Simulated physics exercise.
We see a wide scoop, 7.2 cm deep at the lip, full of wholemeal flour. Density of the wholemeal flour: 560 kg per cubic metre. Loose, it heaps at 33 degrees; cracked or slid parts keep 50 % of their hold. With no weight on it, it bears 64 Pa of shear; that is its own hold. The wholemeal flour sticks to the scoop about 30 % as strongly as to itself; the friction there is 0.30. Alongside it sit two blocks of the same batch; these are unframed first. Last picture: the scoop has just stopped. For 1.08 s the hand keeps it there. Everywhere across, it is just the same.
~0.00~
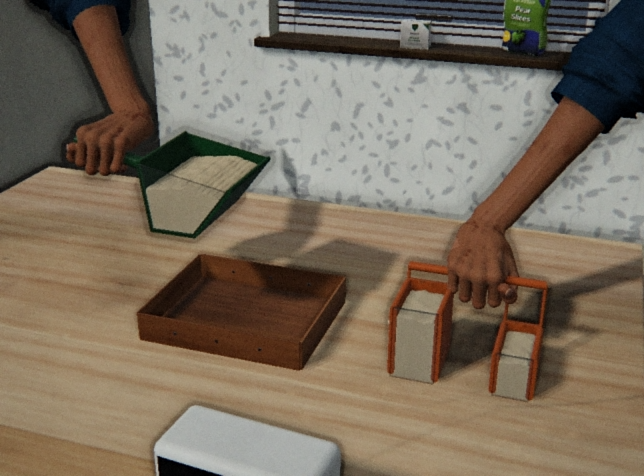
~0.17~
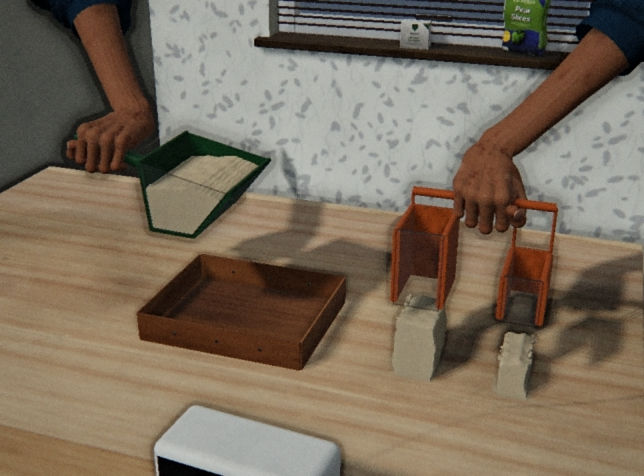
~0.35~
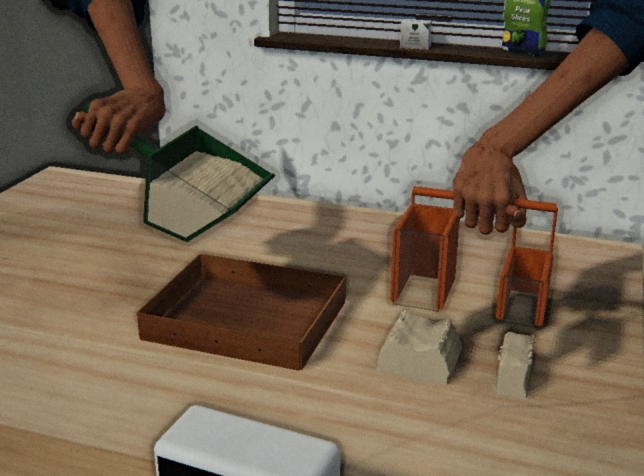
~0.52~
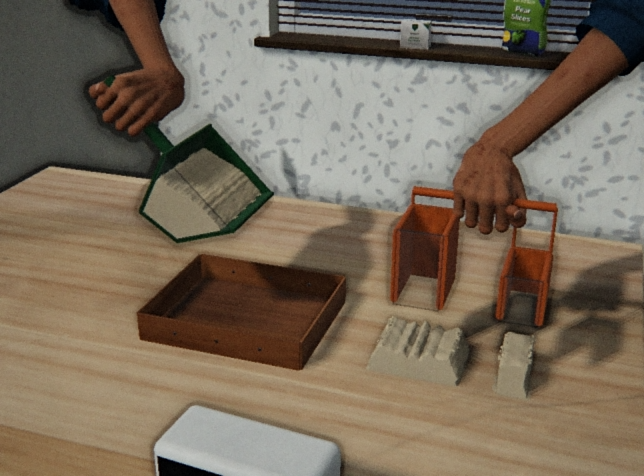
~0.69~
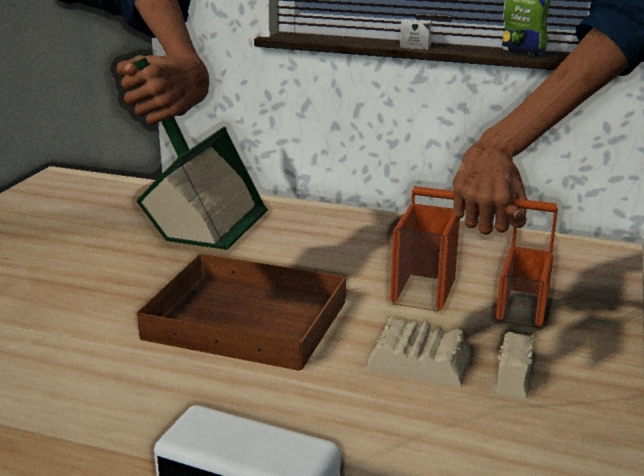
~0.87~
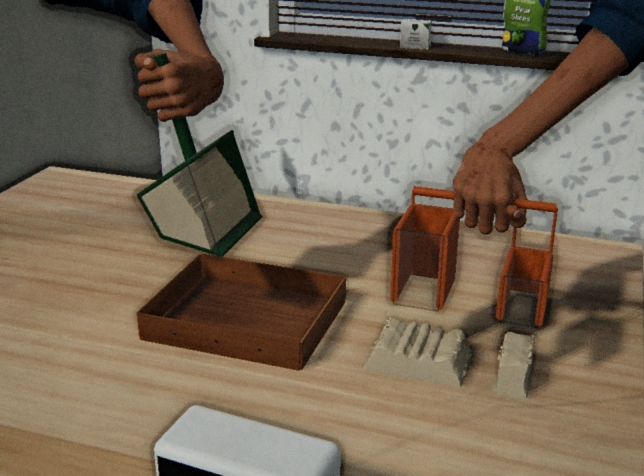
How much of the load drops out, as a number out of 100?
About 0 out of 100.
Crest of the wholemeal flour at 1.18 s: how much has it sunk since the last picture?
The gap comes to some 0.0 centimetres.
By 1.01 s, the scoop is at 62 degrees and 0 % has left it.
By 1.18 s, the scoop is at 62 degrees and 0 % has left it.
By 1.35 s, the scoop is at 62 degrees and 0 % has left it.
By 1.51 s, the scoop is at 62 degrees and 0 % has left it.
By 1.62 s, at the end, the scoop is at 62 degrees and 0 % has left it.
